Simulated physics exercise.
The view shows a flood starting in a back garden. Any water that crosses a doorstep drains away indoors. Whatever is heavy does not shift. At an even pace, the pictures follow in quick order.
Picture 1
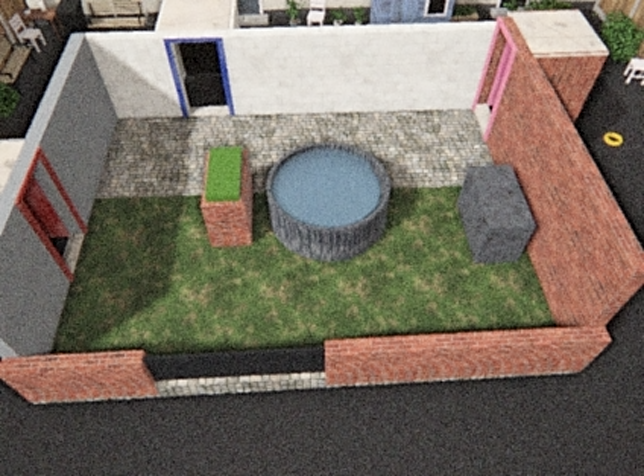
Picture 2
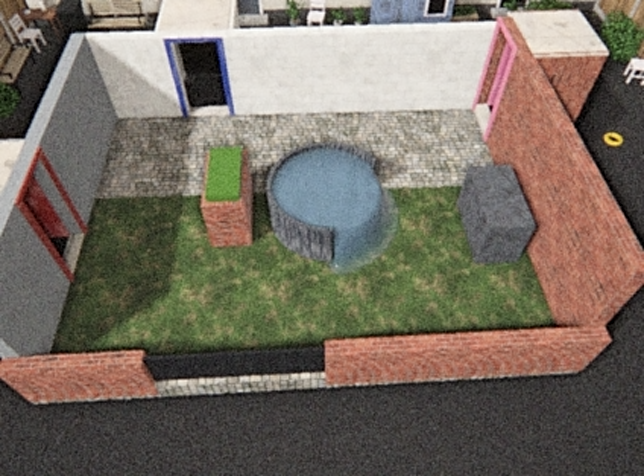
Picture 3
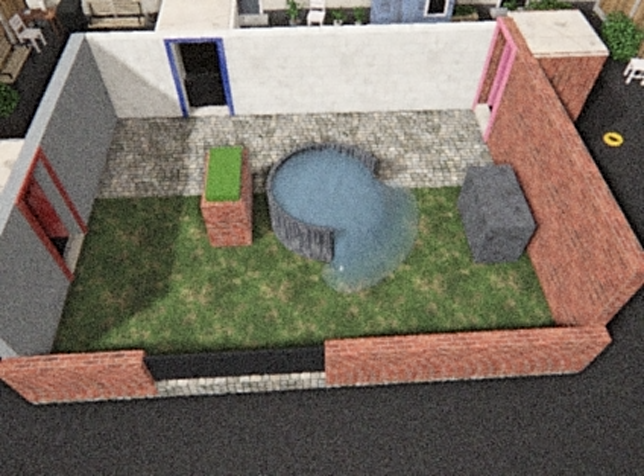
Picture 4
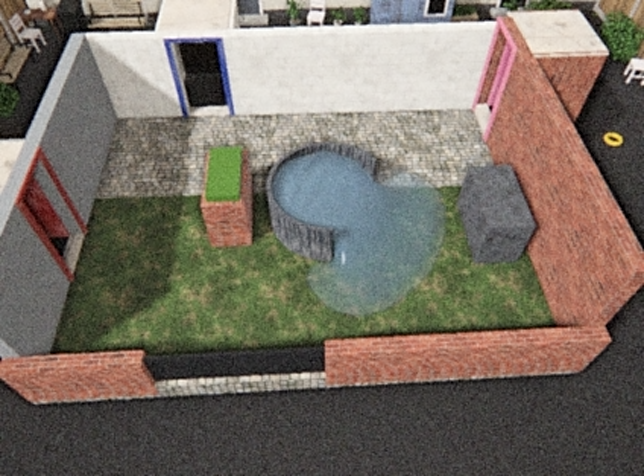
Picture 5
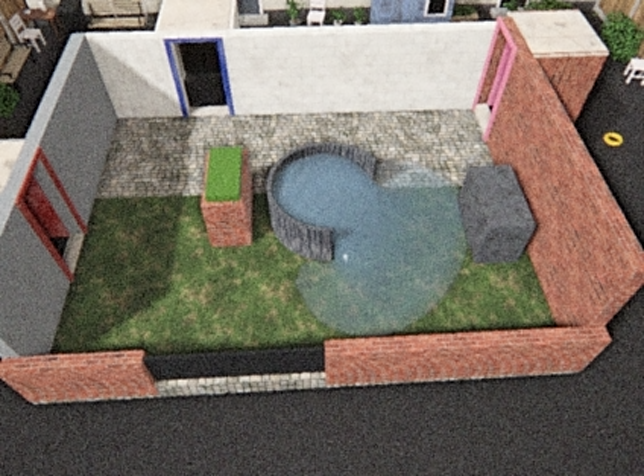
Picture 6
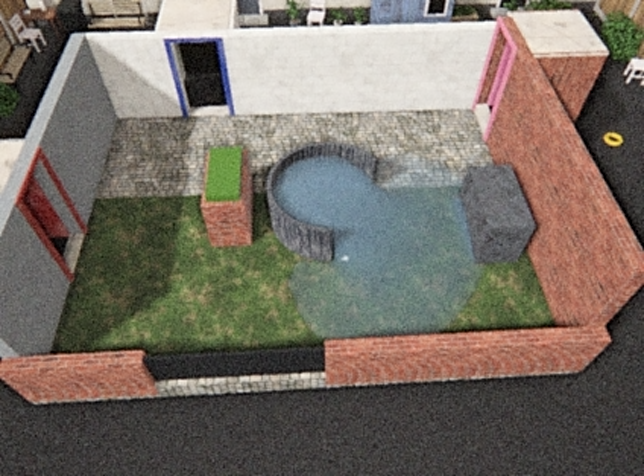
Water pours from the broken side of a round pool and spreads across the grass.
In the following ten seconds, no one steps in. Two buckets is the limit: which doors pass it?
In the end the red door is not swamped; the pink door is not swamped; the blue door is not swamped.
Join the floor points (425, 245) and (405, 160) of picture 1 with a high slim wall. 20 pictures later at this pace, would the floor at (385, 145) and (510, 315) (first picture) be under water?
Submerged, then submerged.
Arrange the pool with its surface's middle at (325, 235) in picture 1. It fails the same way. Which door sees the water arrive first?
It is the one in pink.
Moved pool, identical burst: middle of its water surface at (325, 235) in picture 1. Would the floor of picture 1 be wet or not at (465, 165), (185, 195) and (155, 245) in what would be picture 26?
The three spots read swamped, left dry, left dry.
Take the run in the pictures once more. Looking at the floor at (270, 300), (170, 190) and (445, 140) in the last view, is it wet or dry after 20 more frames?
Taking them as listed, they are waterlogged, spared and waterlogged.
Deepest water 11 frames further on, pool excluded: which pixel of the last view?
I'd put it around (535, 352).
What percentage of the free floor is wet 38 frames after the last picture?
Around 70 percent of it.
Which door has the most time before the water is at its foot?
From what the pictures show, it's the red one.
A moment on, water covers 35 % of the floor; the red door not reached, the pink door not reached, the blue door not reached.
Next, water covers 35 % of the floor; the red door not reached, the pink door wet at the sill, nothing in, the blue door not reached.
Then, water covers 45 % of the floor; the red door not reached, the pink door under two buckets in, the blue door not reached.
Later, water covers 70 % of the floor; the red door not reached, the pink door under two buckets in, the blue door wet at the sill, nothing in.
In the end, water covers 100 % of the floor; the red door wet at the sill, nothing in, the pink door under two buckets in, the blue door wet at the sill, nothing in.
